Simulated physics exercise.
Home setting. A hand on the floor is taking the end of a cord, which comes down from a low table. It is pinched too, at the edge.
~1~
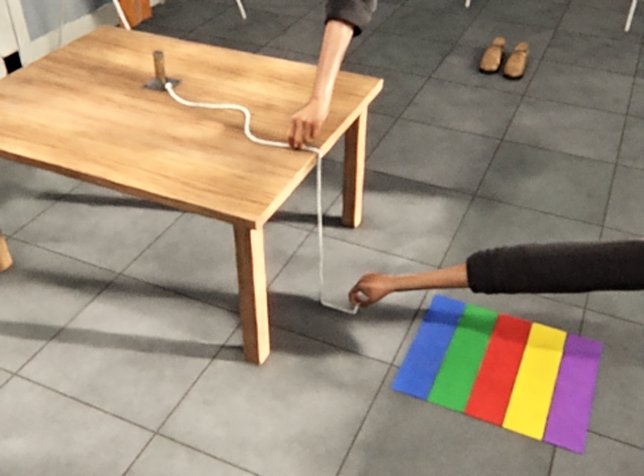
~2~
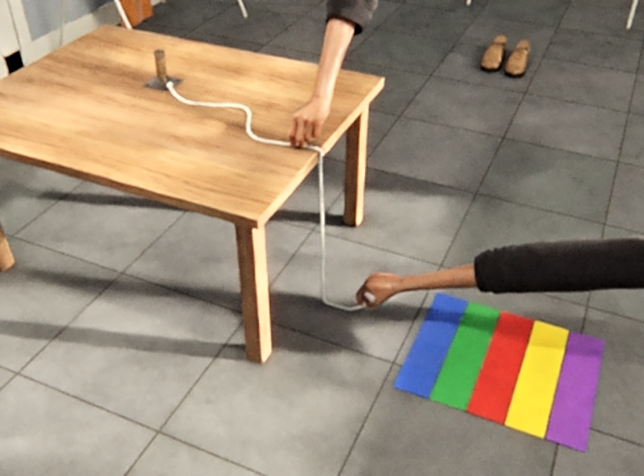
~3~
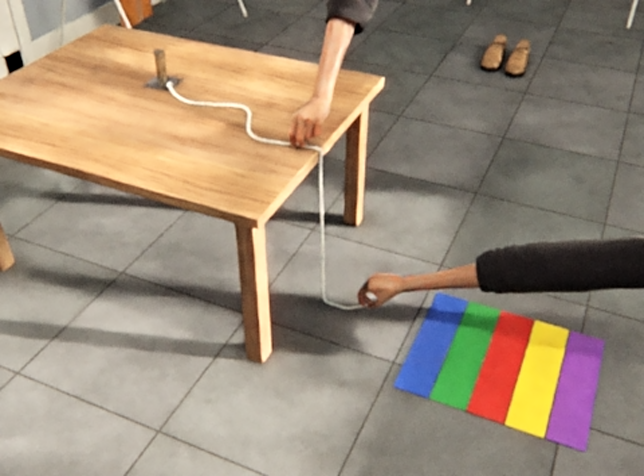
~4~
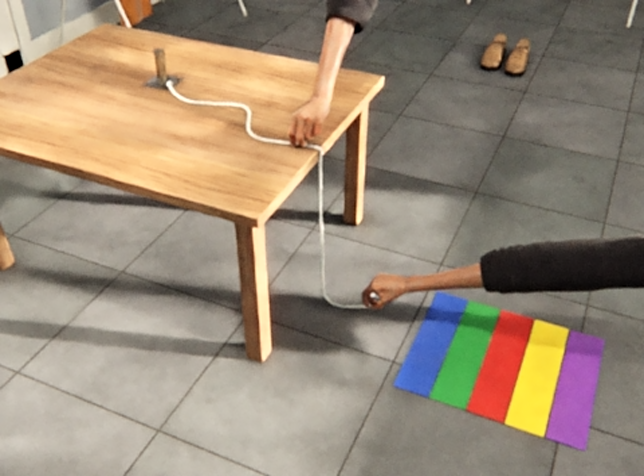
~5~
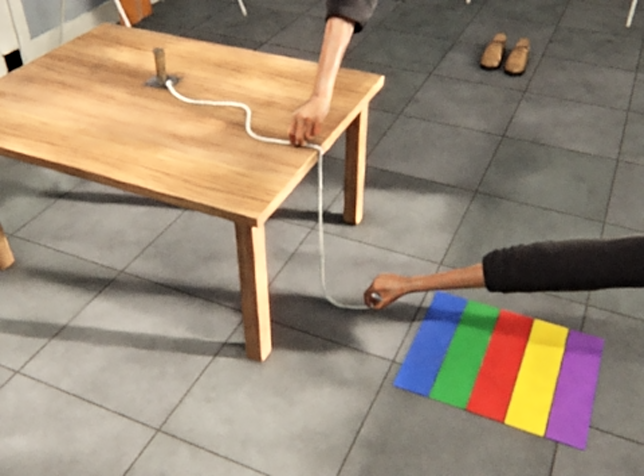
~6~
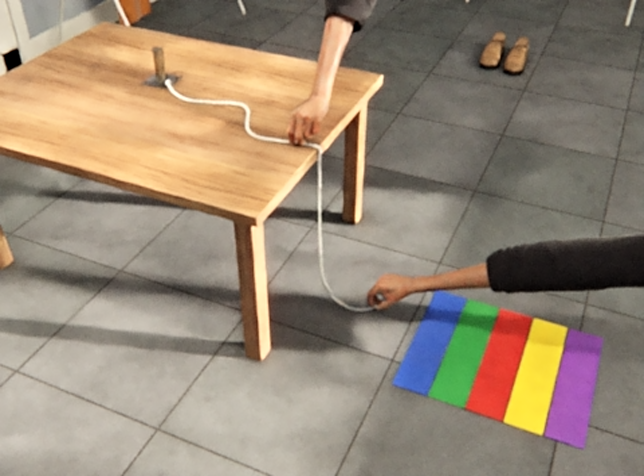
A hand near the floor held the end of a white cord hanging from a low wooden table and drew it slightly right, toward the striped mat, while another hand pinched it at the table's edge.
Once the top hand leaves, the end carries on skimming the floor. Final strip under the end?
Red.
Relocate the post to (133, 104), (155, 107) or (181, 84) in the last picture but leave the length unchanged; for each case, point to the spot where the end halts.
One per try, in order: (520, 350), (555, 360), (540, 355).
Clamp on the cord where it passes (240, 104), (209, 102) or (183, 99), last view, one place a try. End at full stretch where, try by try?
The places are (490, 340), (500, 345) and (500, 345).
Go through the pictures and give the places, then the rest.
In the first picture, end (358, 305); blue (417, 375); green (452, 387); red (489, 399); yellow (528, 412); purple (567, 425).
In the second picture, end (365, 305); cord through (179, 98) (242, 107) (263, 141) (320, 168) (322, 231) (323, 289).
In the third picture, end (367, 305).
In the fourth picture, end (370, 305); cord through (179, 97) (242, 106) (263, 140) (320, 167) (321, 230) (323, 288).
In the fifth picture, end (372, 306).
In the sixth picture, end (376, 306); cord through (178, 95) (241, 105) (262, 138) (319, 166) (320, 228) (327, 287).
Soon after, end near (440, 326); over blue.
Then, end near (483, 339); over green.
At full stretch, end near (508, 347); over red. It gets as far as the red strip.
